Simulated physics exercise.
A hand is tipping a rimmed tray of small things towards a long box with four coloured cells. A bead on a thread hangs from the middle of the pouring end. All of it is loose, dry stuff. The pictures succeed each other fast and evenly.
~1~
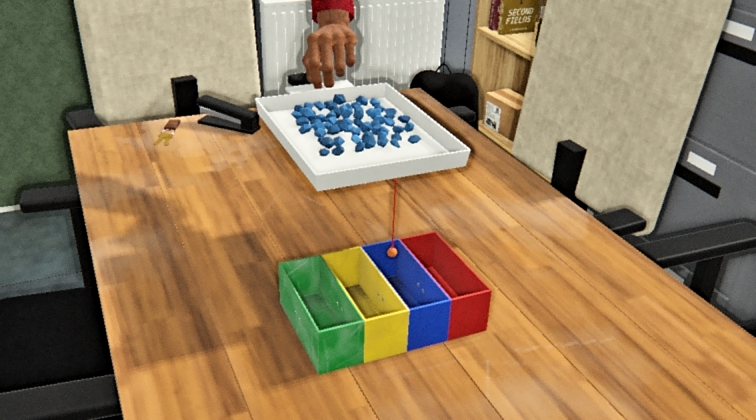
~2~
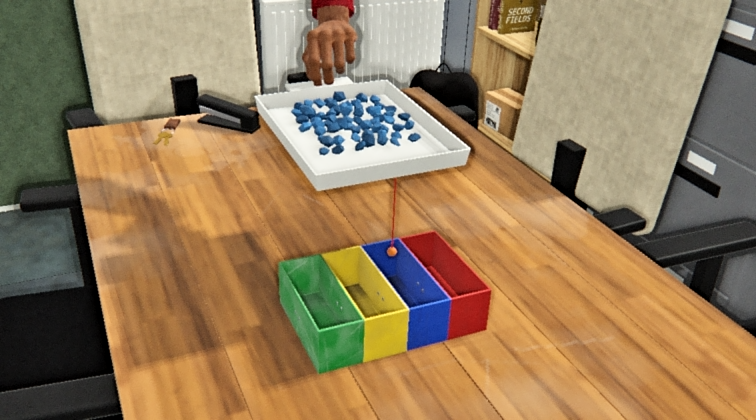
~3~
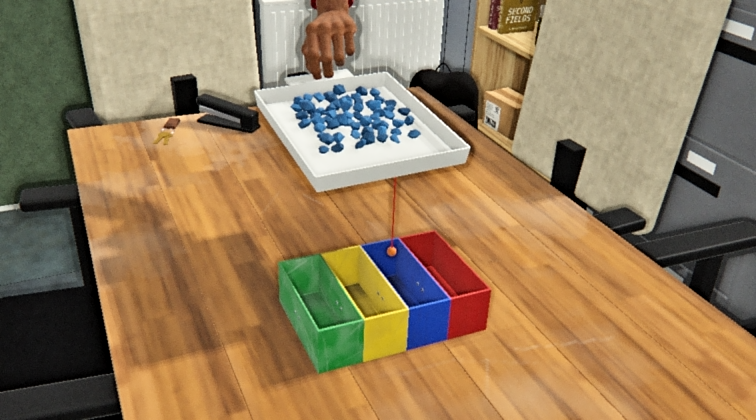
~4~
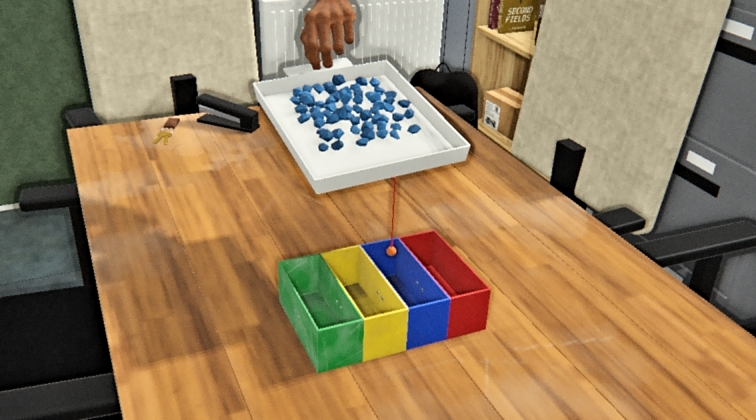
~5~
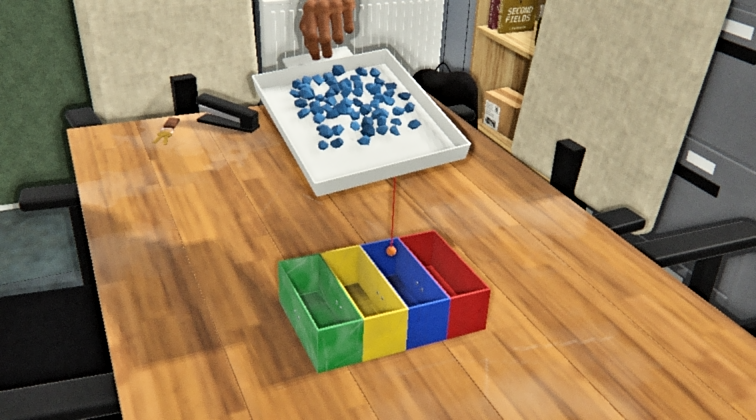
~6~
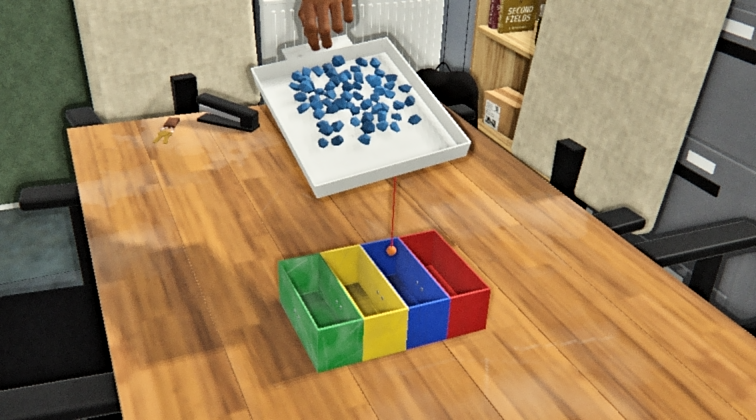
At a wooden table, a hand slowly tilting a white tray of blue stones above a box with four coloured cells.
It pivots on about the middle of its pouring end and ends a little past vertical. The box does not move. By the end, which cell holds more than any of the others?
That would be the green one.
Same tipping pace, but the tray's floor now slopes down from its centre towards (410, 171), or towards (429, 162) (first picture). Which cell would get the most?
At the first place red, at the second the red cell.
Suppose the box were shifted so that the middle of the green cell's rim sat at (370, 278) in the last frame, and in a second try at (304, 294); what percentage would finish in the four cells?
In turn 20 and 100 in a hundred.
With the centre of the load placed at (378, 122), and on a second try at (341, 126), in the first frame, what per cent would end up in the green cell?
First case around 60 %, second case around 60 %.
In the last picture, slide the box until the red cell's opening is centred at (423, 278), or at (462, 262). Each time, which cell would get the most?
So it's the yellow cell for the first shift and the green cell for the second.
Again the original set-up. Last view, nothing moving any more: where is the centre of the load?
(325, 319).
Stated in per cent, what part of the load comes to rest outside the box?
It works out to close to 0 per cent.
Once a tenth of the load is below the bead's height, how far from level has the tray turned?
Close to 70 degrees, I reckon.
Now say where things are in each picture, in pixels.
The first frame shows corners of the pouring end at (318, 173) and (467, 149), level; middle of the load at (347, 123), aquarium stones; bead on its thread at (392, 252); green cell at (341, 343); yellow cell at (386, 332); blue cell at (429, 321); red cell at (469, 311).
The second frame shows corners of the pouring end at (318, 173) and (467, 148), level; middle of the load at (347, 121).
The third frame shows corners of the pouring end at (317, 175) and (466, 147), tipped barely, lowest at the left corner; middle of the load at (347, 116).
The fourth frame shows corners of the pouring end at (317, 178) and (466, 145), tipped a little, lowest at the left corner; middle of the load at (347, 109).
The fifth frame shows corners of the pouring end at (317, 181) and (467, 143), tipped a little, lowest at the left corner; middle of the load at (347, 103).
The sixth frame shows corners of the pouring end at (317, 184) and (467, 141), tipped clearly, lowest at the left corner; middle of the load at (347, 97); green cell at (341, 342); yellow cell at (385, 330); blue cell at (428, 320); red cell at (469, 310).
Soon, tray tipped steeply; most on the tray; a stray few in the green cell; a small part falling or outside the box.
A while on, tray tipped past a quarter turn; about a third on the tray; about half in the green cell; a small part in the yellow cell; a small part falling or outside the box.
Towards the end, tray tipped past a quarter turn; about two thirds in the green cell; about a quarter in the yellow cell; a stray few falling or outside the box.
Finally, tray tipped past a quarter turn; about two thirds in the green cell; about a quarter in the yellow cell; none in the blue cell; none in the red cell; a stray few outside the box.
